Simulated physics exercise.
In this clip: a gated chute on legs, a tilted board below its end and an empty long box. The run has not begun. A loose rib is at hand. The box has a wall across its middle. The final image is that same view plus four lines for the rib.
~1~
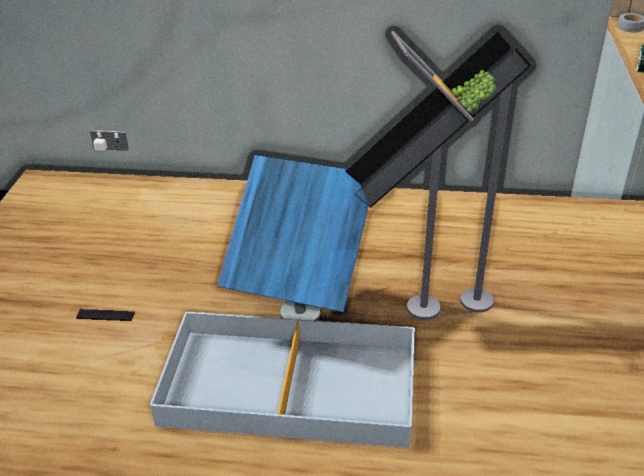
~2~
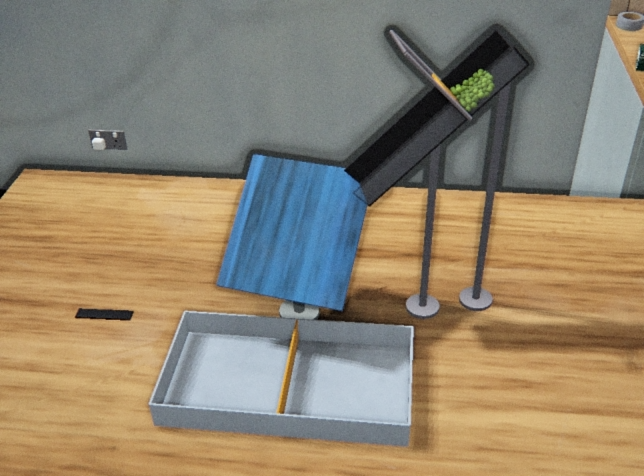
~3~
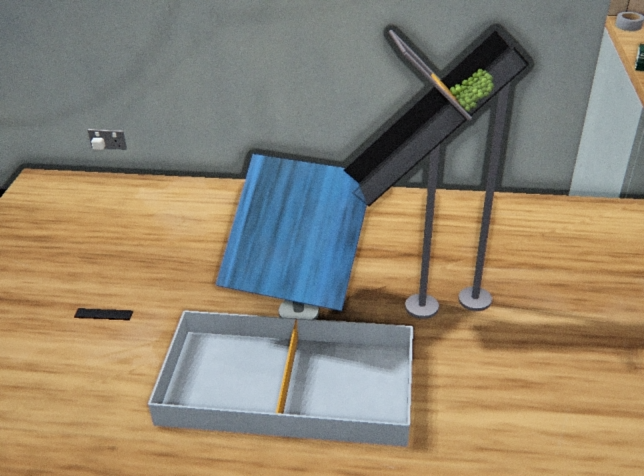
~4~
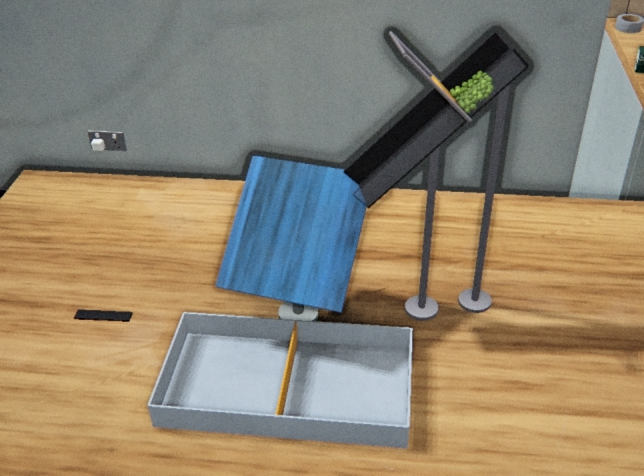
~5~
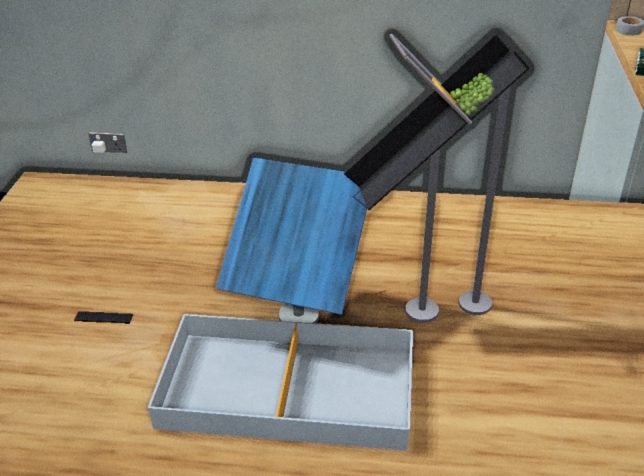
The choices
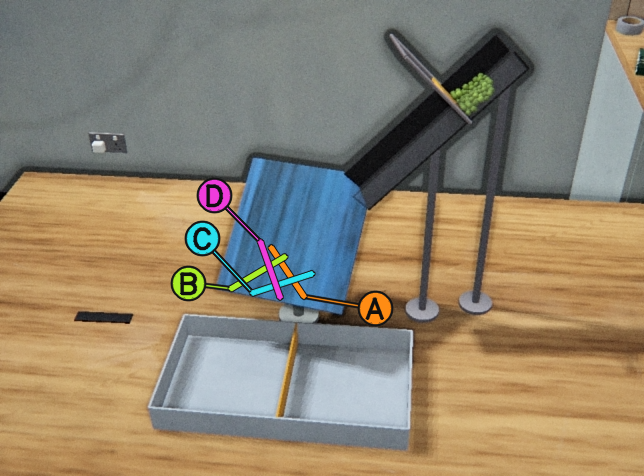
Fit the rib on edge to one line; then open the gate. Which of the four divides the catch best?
Choose D.
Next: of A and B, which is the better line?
A it is.
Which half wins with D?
More lands on the right.
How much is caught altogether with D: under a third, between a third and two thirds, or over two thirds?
Over two thirds.
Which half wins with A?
The right half.
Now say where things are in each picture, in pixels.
Load behind the gate (473, 92), dried peas; lip of the chute (365, 196), sloping fairly steeply, in the first frame.
Middle of the board (296, 229), tilted fairly steeply; middle of its low edge (278, 298); of its high edge (313, 163), in the second frame.
Front corners of the box (149, 404) and (409, 425); front end of its middle wall (277, 414); gate still shut (441, 86), in the third frame.
Middle of the load (471, 92); lip (363, 196), in the fourth frame.
Middle of the load (472, 95); lip (364, 198), in the fifth frame.
On the marked copy, line A from (271, 247) to (303, 296); line B from (284, 256) to (231, 288); line C from (311, 273) to (252, 293); line D from (260, 242) to (280, 297).
With A, of what is caught, roughly a quarter in the left half, the larger part in the right.
With B, of what is caught, almost all in the left half, just a few in the right.
With C, of what is caught, almost all in the left half, about a tenth in the right.
With D, of what is caught, roughly a third in the left half, roughly two thirds in the right.
